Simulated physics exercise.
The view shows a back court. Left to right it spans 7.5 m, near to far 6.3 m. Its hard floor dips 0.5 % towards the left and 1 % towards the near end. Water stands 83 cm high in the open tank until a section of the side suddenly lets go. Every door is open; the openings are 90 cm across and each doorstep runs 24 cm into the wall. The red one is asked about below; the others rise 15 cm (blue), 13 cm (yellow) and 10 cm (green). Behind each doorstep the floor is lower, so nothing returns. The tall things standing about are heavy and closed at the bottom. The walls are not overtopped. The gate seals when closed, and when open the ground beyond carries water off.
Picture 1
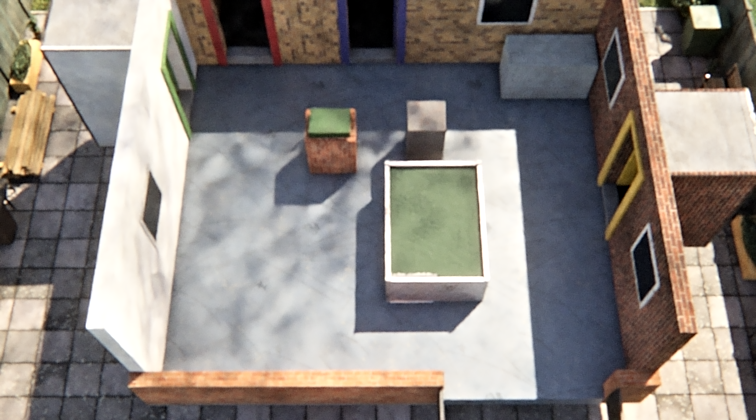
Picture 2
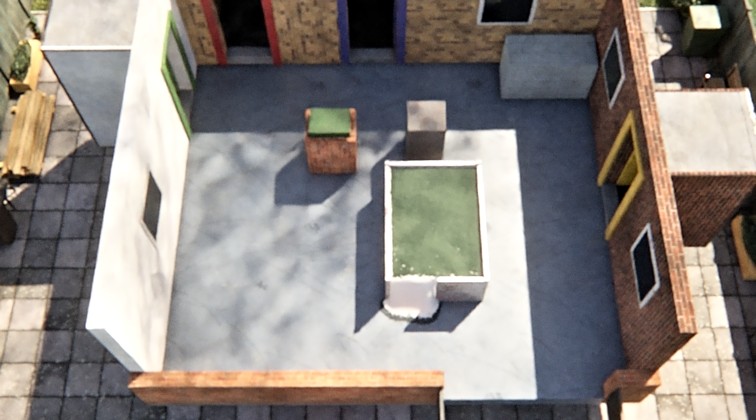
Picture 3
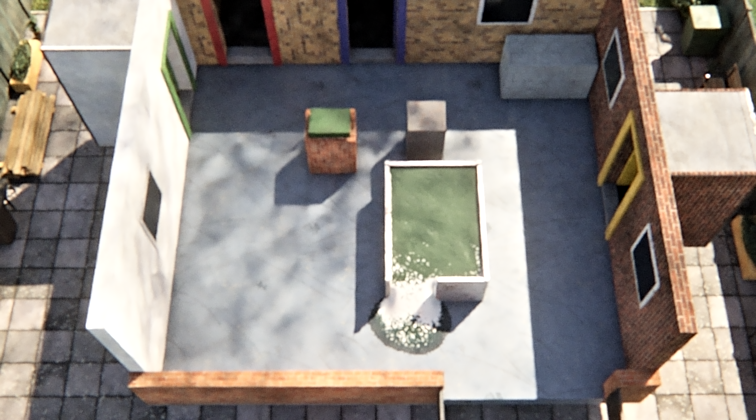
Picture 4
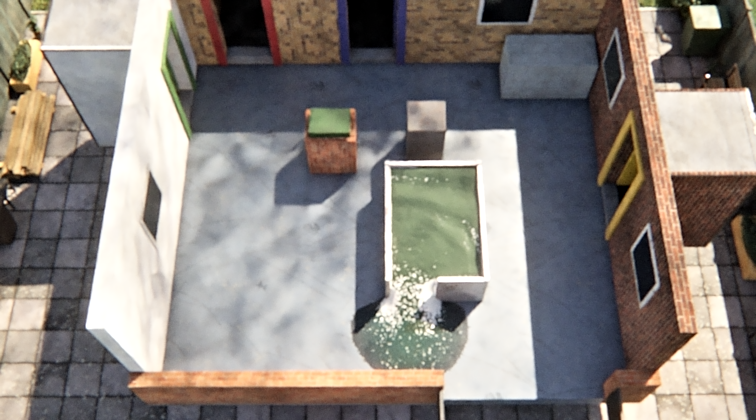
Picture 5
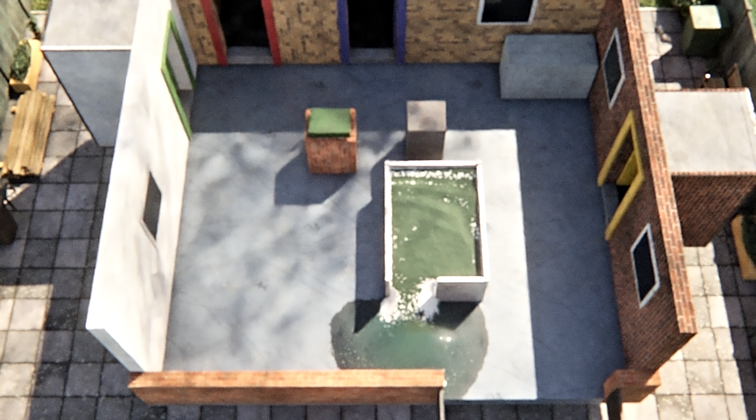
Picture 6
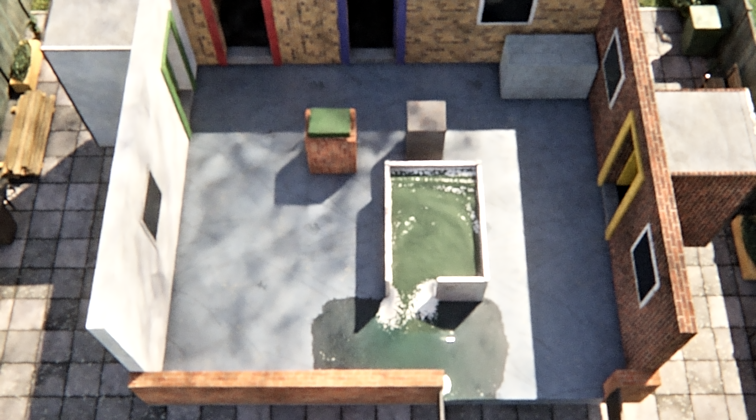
Green water pours from a gap in the open tank and spreads across the floor.
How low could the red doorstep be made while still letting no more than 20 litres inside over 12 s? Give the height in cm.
Close to 7 cm is just enough.
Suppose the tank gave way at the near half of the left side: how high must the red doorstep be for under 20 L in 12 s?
About 12.5 cm.
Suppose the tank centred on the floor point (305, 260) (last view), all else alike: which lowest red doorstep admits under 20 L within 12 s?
About 13.0 cm.
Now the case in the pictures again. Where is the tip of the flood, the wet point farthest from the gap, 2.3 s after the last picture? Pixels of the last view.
Near (185, 178).
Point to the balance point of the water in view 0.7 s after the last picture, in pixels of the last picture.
Near (414, 279).
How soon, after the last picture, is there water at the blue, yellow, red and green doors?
Arrival: Blue 5.5 s, yellow 3.6 s, red 3.6 s, green 2.8 s.
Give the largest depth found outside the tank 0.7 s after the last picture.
Up to some 49 cm.
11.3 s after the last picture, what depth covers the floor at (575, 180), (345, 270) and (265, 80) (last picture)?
About 2, 3 and 5 cm.
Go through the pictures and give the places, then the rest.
Still water, 83 cm deep, in the open tank at (435, 221); the red door at (243, 31) is dry, in the first picture.
The front is at (421, 320), 0.4 m from the gap at (413, 292); 0.2 m2 of floor is wet, 83 cm left at the back, in the second picture.
The front is at (407, 348), 0.9 m from the gap at (412, 292); 0.8 m2 of floor is wet, 83 cm left at the back, in the third picture.
The gap is at (412, 293), the front 1.4 m out at a hidden place; the back of the open tank holds 82 cm, in the fourth picture.
The gap is at (412, 292), the front 1.7 m out at a hidden place; the back of the open tank holds 73 cm, in the fifth picture.
Water pours out at (412, 292) and has run 1.9 m, to a hidden place; about 5 cm deep outside, 70 cm at the back; the red door at (243, 31), 5.7 m from the gap, is still 5.4 m from the nearest water, in the sixth picture.
Then, 0.7 s after the last picture water covers 15 % of the floor, deepest (49 cm) near (408, 384); it has not reached the red door.
Then, 2.3 s after the last picture water covers 30 % of the floor, deepest (31 cm) near (172, 385); it has not reached the red door.
Then, 11.3 s after the last picture water covers 95 % of the floor, deepest (9 cm) near (161, 385); 5 cm at the red door, 0 litres in over its 23 cm doorstep.
At the red door as built, the water peaked near 11 cm, 4.7 s after the last picture.
With a doorstep of 5.5 cm, 43 litres would have come in within the 12 s; with 7.5 cm, 14 litres. So under 20 litres takes about 7 cm.
